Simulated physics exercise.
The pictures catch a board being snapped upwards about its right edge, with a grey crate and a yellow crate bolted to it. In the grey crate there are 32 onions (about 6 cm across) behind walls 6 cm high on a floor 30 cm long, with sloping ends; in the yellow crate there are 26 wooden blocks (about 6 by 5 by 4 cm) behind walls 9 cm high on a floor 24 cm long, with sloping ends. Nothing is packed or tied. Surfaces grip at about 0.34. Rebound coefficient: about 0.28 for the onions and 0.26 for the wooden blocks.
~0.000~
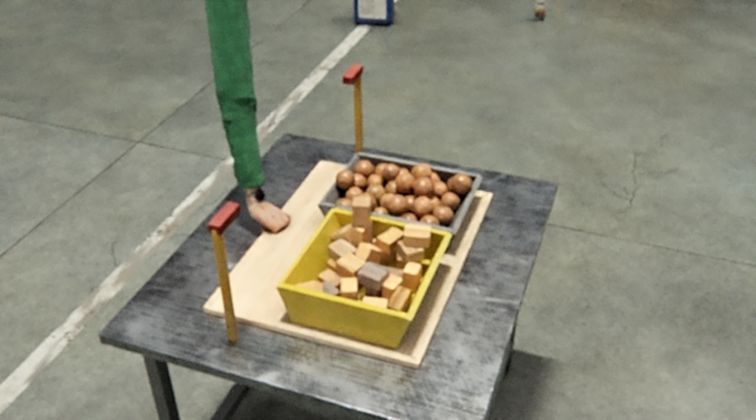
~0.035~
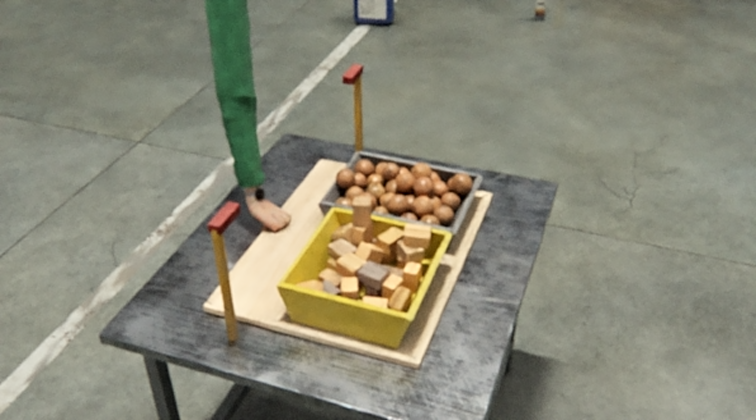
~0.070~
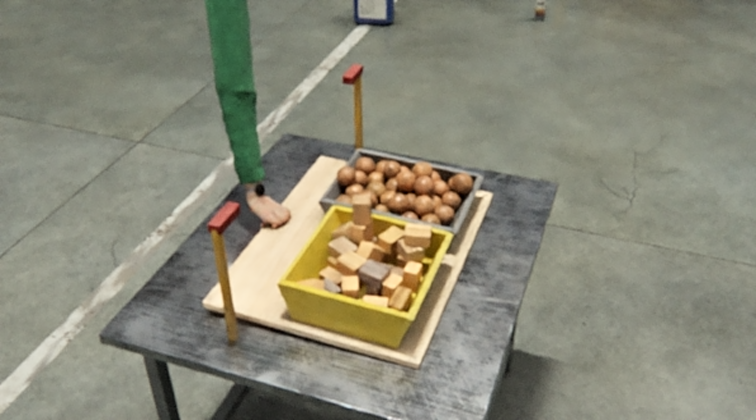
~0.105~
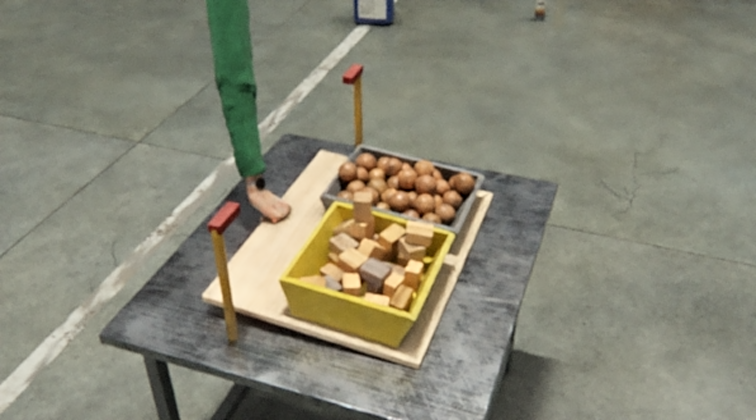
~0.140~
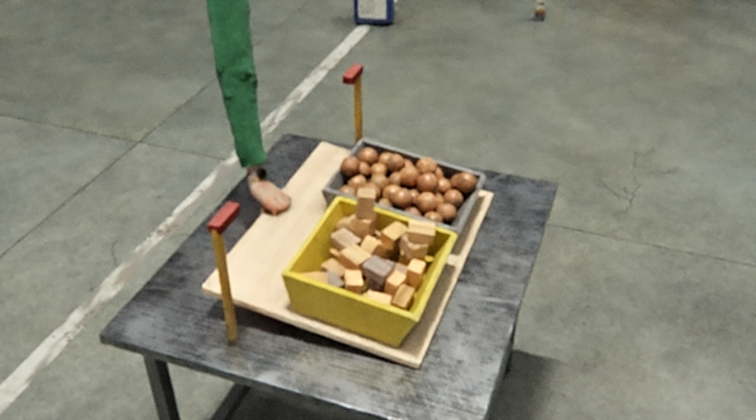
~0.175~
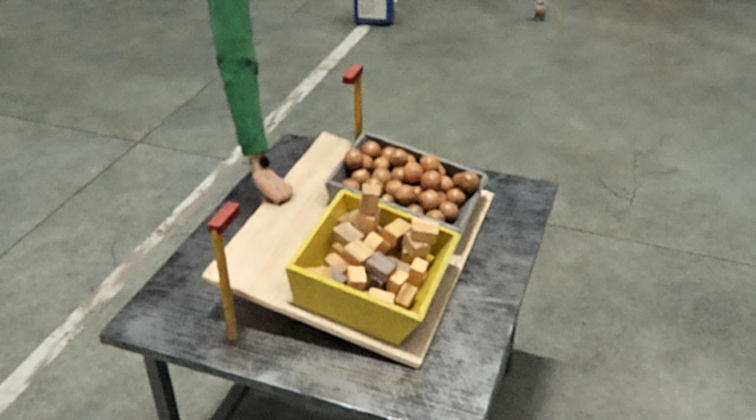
On a dark table in a concrete-floored hall, a green-sleeved arm reached down beside a pale board holding a grey crate of round brown things and a yellow crate of blocks, and the board tilted up slightly.
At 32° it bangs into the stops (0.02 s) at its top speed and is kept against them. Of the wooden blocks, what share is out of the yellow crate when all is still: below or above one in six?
The yellow crate loses fewer than one in six of its wooden blocks.
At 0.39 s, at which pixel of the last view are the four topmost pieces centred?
Near (423, 133).
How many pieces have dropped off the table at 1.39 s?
About 12.
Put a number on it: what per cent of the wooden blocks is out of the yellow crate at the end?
Near 10 in a hundred.
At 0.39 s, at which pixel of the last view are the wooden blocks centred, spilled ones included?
Around (413, 245).
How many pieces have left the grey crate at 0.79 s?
About: Grey crate 12.
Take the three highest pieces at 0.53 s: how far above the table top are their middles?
Some 26 cm up.
After 0.29 s, it hits the stops.
After 0.39 s, tilt 32°; the grey crate has all 32 and the yellow crate has all 26.
After 0.53 s, tilt 32°; the grey crate is down by 2 of 32 and the yellow crate has all 26.
After 0.79 s, tilt 32°; the grey crate is down by 12 of 32 and the yellow crate is down by 2 of 26.
Outcome (at 1.39 s), the grey crate is down by 16 of 32 and the yellow crate is down by 2 of 26. Asked share, 2 of 26, 8 per cent.
